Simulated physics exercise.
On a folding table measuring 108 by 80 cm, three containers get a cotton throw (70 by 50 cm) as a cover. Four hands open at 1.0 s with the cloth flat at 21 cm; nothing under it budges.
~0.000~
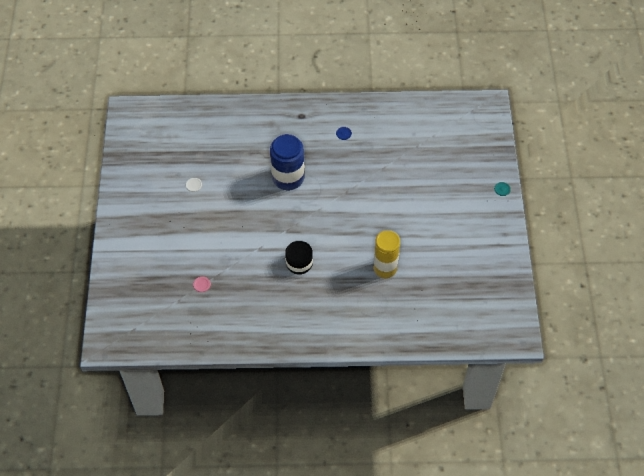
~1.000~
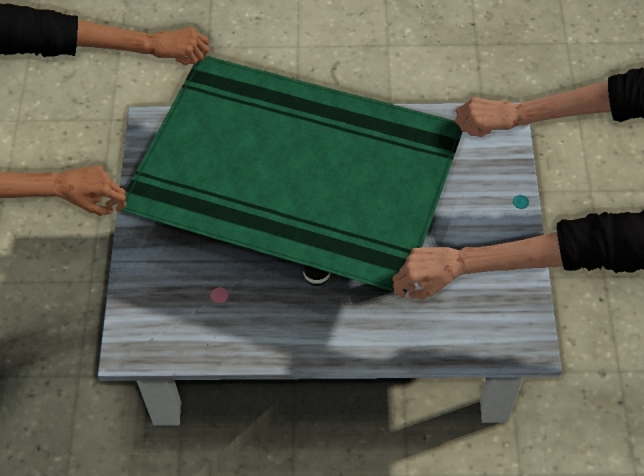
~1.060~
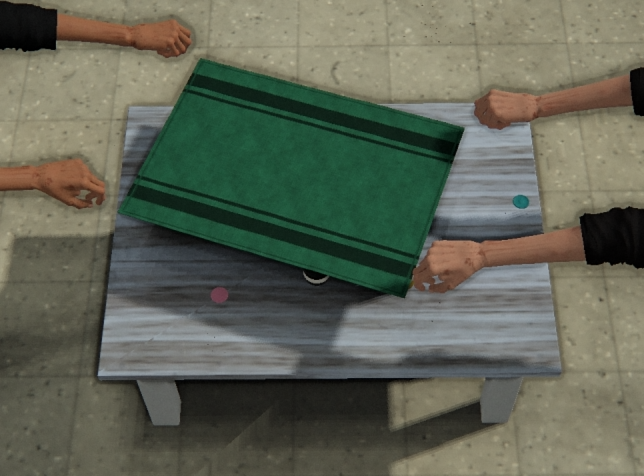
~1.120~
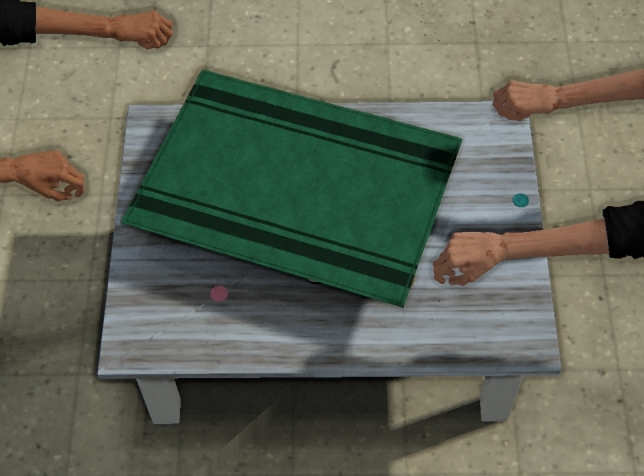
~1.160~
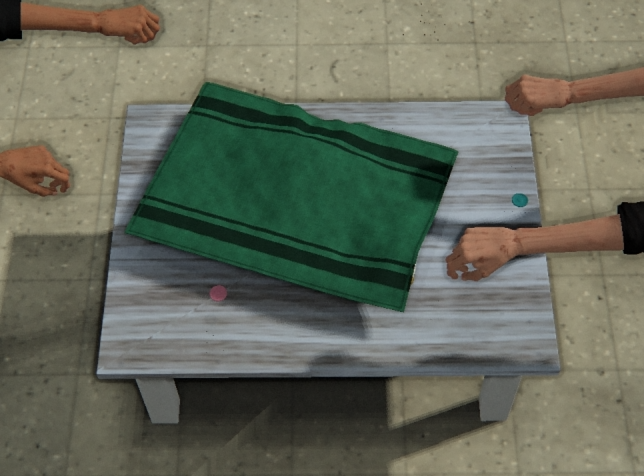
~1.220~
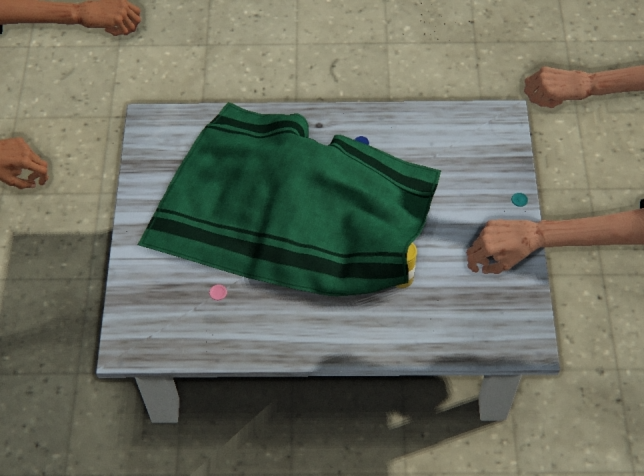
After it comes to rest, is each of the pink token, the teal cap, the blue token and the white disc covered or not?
Result: Pink token still shows, teal cap remains in the open, blue token still shows, white disc ends under the cloth.
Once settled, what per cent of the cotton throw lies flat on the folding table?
Some 30 per cent of it.
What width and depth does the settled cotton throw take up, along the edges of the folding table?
Some 74 cm across and 60 cm deep.
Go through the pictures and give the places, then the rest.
Pink token (202, 284); teal cap (503, 189); blue token (344, 133); white disc (194, 184); blue bottle (287, 145), 14 cm tall; black canister (299, 252), 5 cm tall; yellow canister (388, 240), 13 cm tall, in the first frame.
Cotton throw corners (117, 209) (200, 54) (465, 124) (405, 295); highest point 21 cm, lowest 21 cm, in the second frame.
Cotton throw corners (118, 213) (200, 59); highest point 19 cm, lowest 19 cm, in the third frame.
Cotton throw corners (121, 223) (202, 70); highest point 15 cm, lowest 14 cm, in the fourth frame.
Cotton throw corners (125, 234) (206, 83); highest point 14 cm, lowest 9 cm, in the fifth frame.
Cotton throw corners (138, 246) (228, 102) (441, 171) (408, 283); highest point 15 cm, lowest 0 cm, in the sixth frame.
By 1.4 s, 30 % of it is down, spanning 74 by 62 cm, above white disc.
By 1.6 s, 30 % of it is down, spanning 74 by 61 cm, above white disc.
By 1.7 s, 30 % of it is down, spanning 73 by 60 cm, above white disc.
By 1.9 s, 30 % of it is down, spanning 74 by 61 cm, above white disc.
By 2.7 s, 30 % of it is down, spanning 74 by 61 cm, above white disc.
